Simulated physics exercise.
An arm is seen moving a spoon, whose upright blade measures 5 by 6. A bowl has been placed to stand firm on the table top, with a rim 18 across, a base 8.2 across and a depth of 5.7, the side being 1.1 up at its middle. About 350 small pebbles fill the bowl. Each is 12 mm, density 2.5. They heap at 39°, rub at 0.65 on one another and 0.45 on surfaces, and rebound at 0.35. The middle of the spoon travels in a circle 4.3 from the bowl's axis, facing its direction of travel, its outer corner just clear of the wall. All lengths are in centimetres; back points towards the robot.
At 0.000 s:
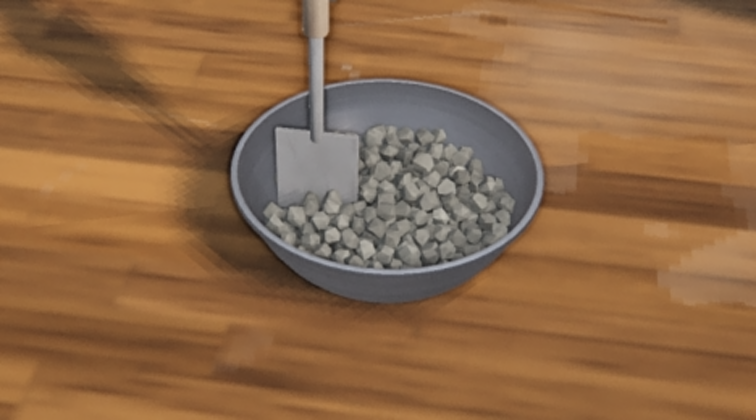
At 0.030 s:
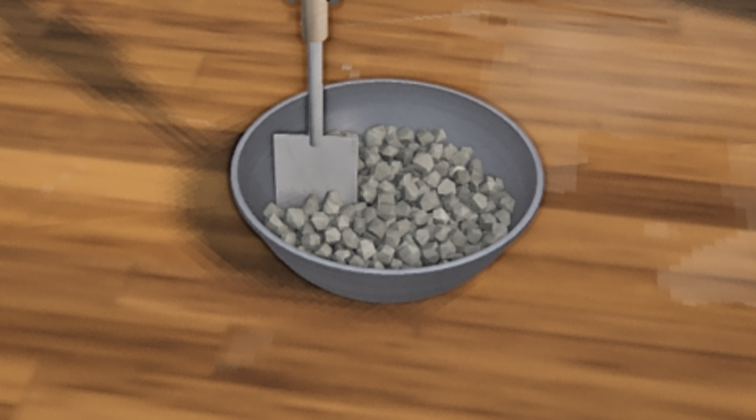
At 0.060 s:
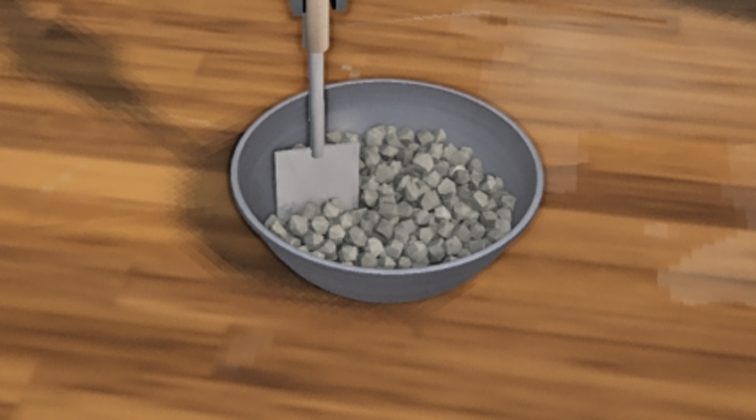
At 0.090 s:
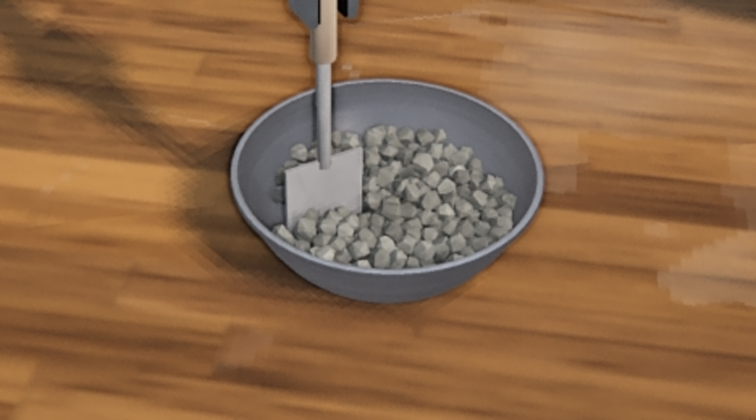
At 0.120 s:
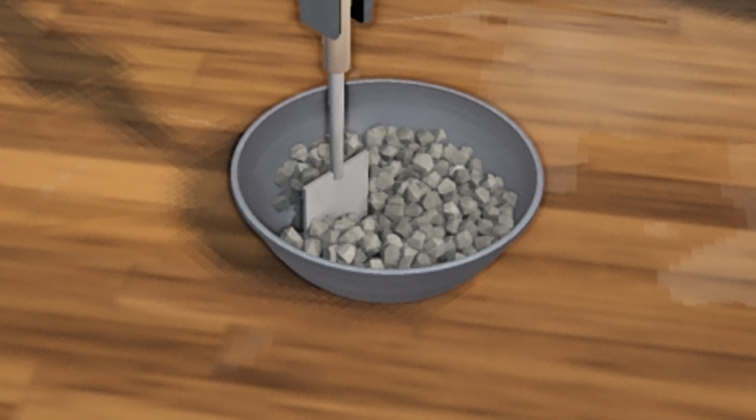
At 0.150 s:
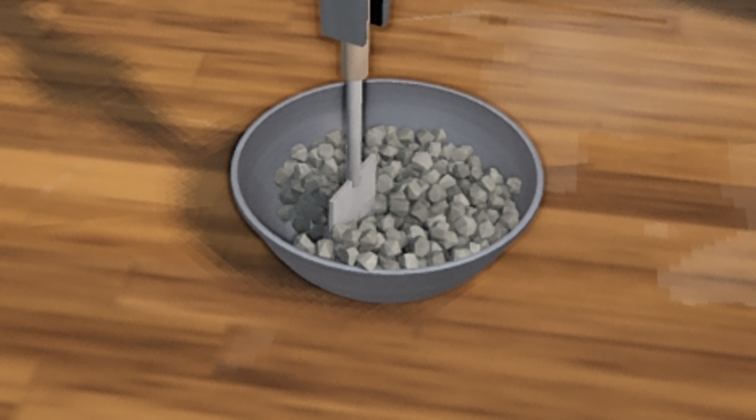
Robot arm lowering a flat metal blade into a grey bowl of small pebbles, then turning and pushing it rightward through them.
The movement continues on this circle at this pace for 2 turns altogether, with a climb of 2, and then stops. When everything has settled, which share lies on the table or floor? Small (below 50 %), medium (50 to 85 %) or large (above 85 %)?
It is small.
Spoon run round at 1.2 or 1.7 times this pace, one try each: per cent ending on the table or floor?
First try close to 40, second close to 55, in per cent.
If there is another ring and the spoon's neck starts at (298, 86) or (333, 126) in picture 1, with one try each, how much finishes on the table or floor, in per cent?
Around 15 per cent on the first try, around 20 per cent on the second.
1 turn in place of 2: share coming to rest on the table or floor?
Estimate: Near 30 %.
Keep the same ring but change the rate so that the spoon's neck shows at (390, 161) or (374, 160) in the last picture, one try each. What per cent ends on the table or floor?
First try: About 45 %; second try: About 45 %.
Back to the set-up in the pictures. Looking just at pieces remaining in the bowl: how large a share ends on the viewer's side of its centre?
Estimate: Some 45 %.
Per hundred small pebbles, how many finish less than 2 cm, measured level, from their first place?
Around 5 in a hundred, roughly.
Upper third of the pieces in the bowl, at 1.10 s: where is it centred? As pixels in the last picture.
(441, 164).
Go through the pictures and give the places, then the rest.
Spoon neck at (317, 112), 0° round; upper third of the load around (394, 193), from x 275 to 505, top at y 135; 352 in the bowl, in the first frame.
Spoon neck at (316, 116), 6° round; upper third of the load around (394, 195), from x 275 to 505, top at y 135, in the second frame.
Spoon neck at (317, 127), 22° round; upper third of the load around (389, 210), from x 275 to 505, top at y 135, in the third frame.
Spoon neck at (324, 139), 38° round; upper third of the load around (389, 218), from x 280 to 505, top at y 135, in the fourth frame.
Spoon neck at (336, 149), 54° round; upper third of the load around (392, 225), from x 280 to 510, top at y 135, in the fifth frame.
Spoon neck at (353, 156), 70° round; upper third of the load around (413, 225), from x 285 to 510, top at y 135; 352 in the bowl, in the sixth frame.
After 0.62 s, 326° round, highest piece 9 above the table; 259 in the bowl, 75 on the table or floor, 18 in flight or on the tool.
After 1.10 s, 221° round, highest piece 7 above the table; 221 in the bowl, 131 on the table or floor.
After 1.53 s, 0° round, highest piece 7 above the table; 216 in the bowl, 136 on the table or floor.
After 2.23 s, 0° round, highest piece 7 above the table; 216 in the bowl, 136 on the table or floor.
At rest, 216 in the bowl, 136 on the table or floor. That is 39 % on the table or floor.
